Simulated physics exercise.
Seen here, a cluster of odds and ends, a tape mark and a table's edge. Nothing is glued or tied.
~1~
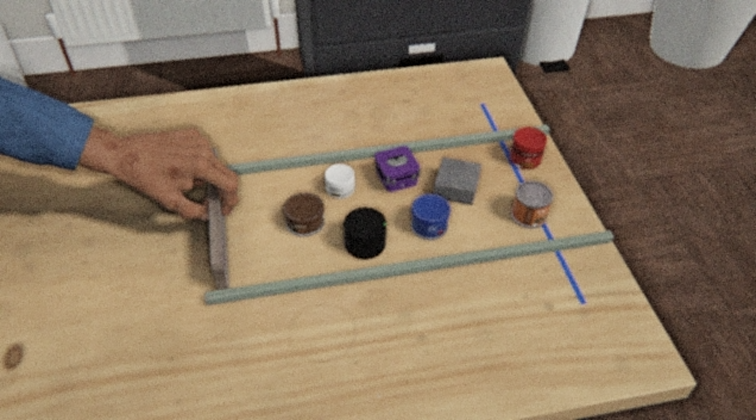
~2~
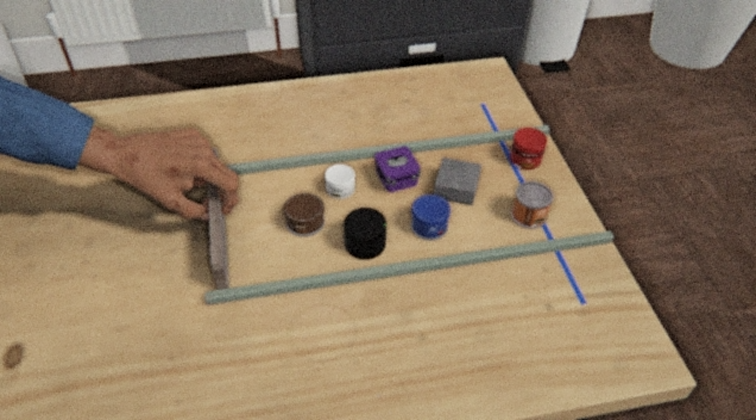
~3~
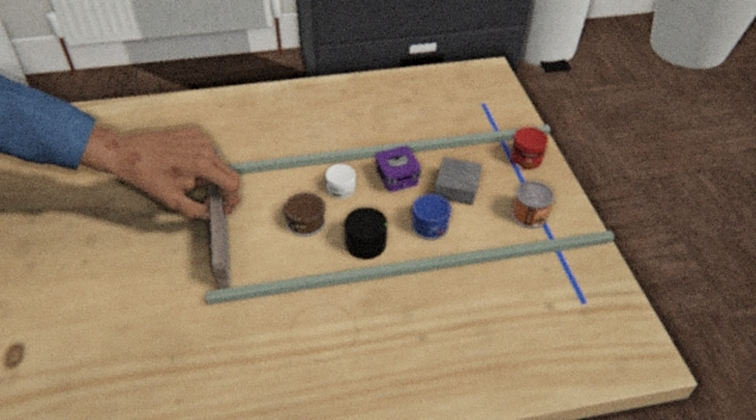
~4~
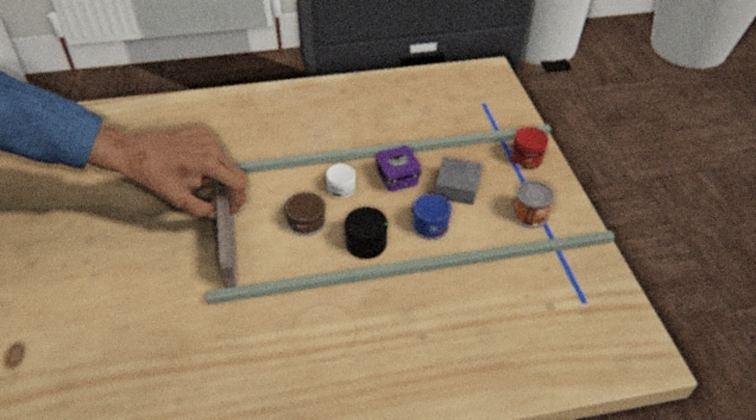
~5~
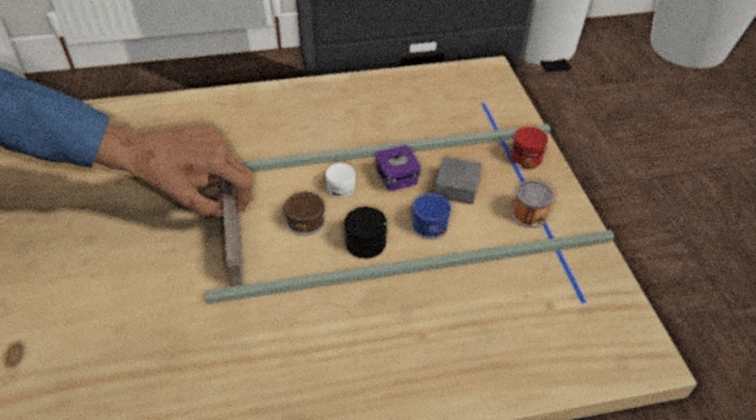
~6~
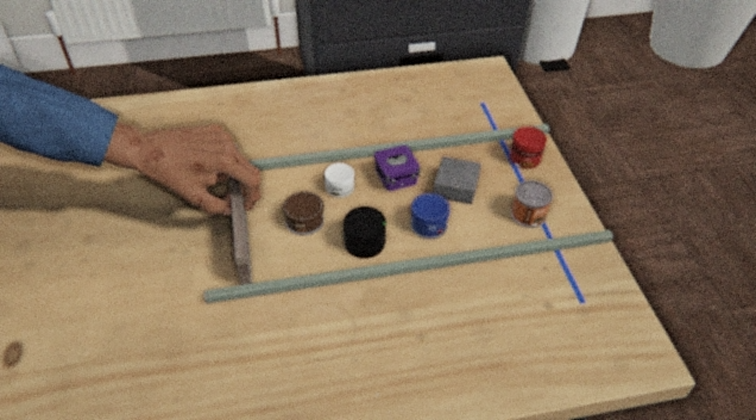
The clip shows a hand holding a board upright between two rails on a wooden table, then sliding it slightly right toward a cluster of small pots, tubs and blocks, which stay still near a blue tape line.
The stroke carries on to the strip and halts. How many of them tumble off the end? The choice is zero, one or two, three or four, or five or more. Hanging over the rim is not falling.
The number that fall off is one or two.
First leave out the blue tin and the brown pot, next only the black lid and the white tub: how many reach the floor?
The counts: 0 and 1.
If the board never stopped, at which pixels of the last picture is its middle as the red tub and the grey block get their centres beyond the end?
Its middle is around (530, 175) and around (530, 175).
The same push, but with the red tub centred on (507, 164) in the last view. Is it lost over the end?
It survives.
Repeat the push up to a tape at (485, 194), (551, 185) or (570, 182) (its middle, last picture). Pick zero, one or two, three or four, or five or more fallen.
The falls would be not one; 3 or 4; more than four.
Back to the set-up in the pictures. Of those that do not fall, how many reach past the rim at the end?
The number is 3.
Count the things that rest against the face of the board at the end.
That makes 4.
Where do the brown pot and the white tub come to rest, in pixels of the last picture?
About (549, 187), and the other about (531, 163).
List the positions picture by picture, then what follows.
Red tub (528, 148); orange pot (532, 205); grey block (457, 181); board (217, 216); tape (526, 189), in the first frame.
Orange pot (532, 205); board (217, 216), in the second frame.
Grey block (458, 181); white tub (341, 182), in the third frame.
Red tub (529, 148); brown pot (306, 214), in the fourth frame.
Orange pot (532, 204); black lid (366, 233), in the fifth frame.
Red tub (528, 148); orange pot (531, 204); grey block (457, 180); board (240, 212); tape (525, 188), in the sixth frame.
Early on, none off yet; red tub at rest near (528, 148); orange pot at rest near (531, 204); grey block at rest near (457, 180).
A while later, none off yet; red tub at rest near (528, 148); orange pot at rest near (531, 204); grey block travelled a little near (476, 179).
Further along, none off yet; red tub travelled a little near (533, 142); orange pot travelled about its own width near (583, 199); grey block travelled well along near (528, 169).
Finally, the number that fall off is one or two; lost, orange pot.
